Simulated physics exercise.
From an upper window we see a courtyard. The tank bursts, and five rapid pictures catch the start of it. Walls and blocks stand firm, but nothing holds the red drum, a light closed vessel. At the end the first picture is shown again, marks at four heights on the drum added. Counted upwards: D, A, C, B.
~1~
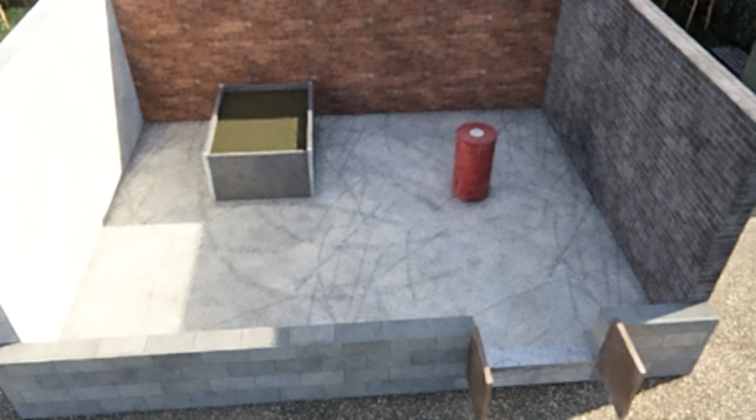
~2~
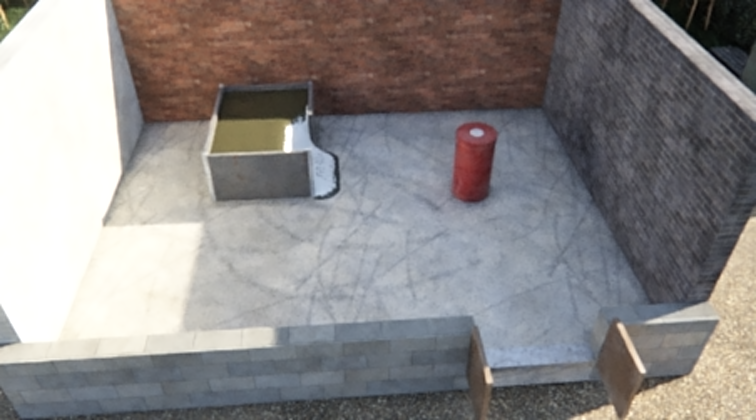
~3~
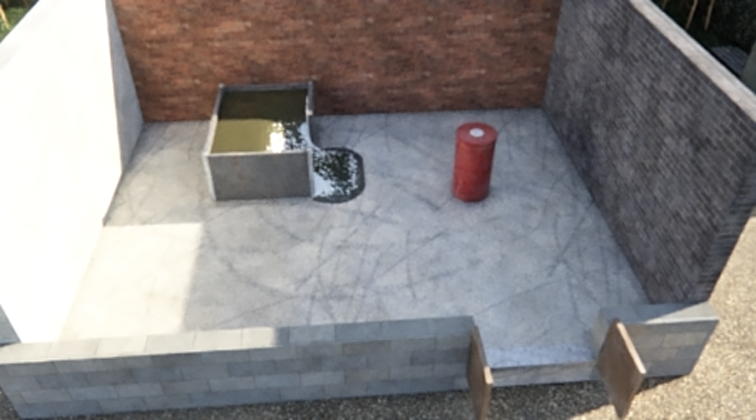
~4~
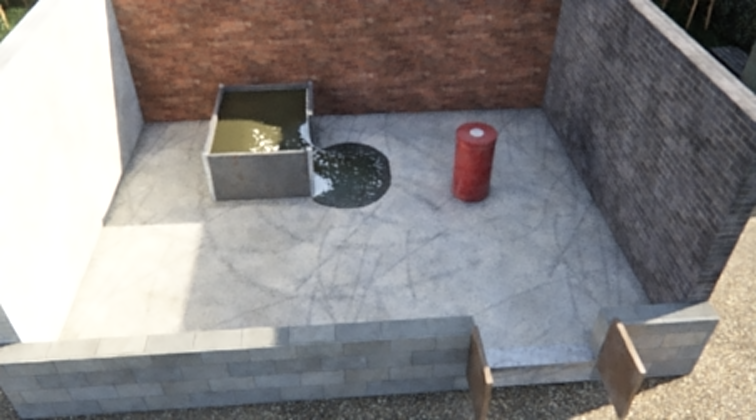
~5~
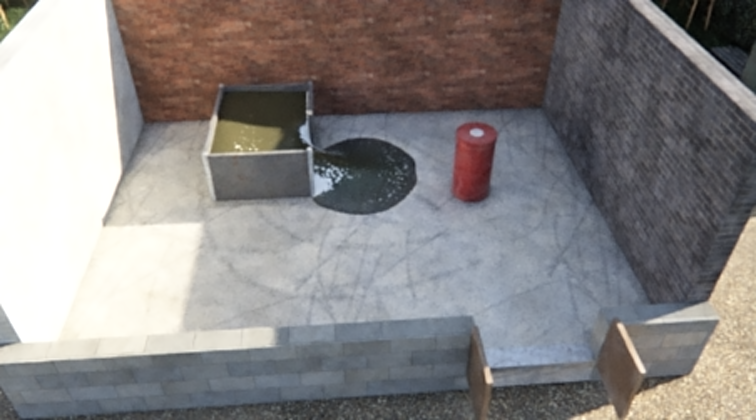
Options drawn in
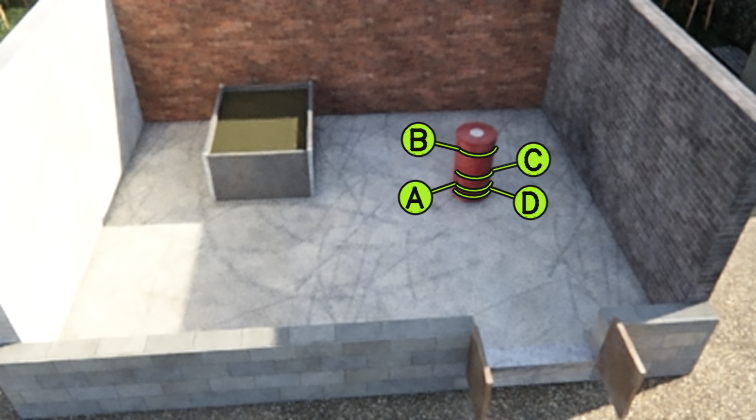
At first, a full tank of murky water stands near the brick wall of a walled courtyard, with a red drum to its right and an open gate in front. Water then pours from the tank's right side, and a dark, rounded puddle spreads rightward across the pale ground, nearer the drum.
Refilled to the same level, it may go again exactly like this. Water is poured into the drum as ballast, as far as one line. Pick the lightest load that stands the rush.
Use mark C.
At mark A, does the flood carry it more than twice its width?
No, it does not.
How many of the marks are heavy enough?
Two of the four.
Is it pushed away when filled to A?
Yes.
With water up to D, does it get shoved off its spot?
Yes, that goes wrong.
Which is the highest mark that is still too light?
That would be A.
On the marked copy, A at (475, 190); B at (480, 155); C at (477, 178); D at (474, 197); from the bottom up D, A, C, B.
With A, it is pushed about its own width away.
With B, it does not move.
With C, it does not move.
With D, it is pushed about 3 times its own width away.
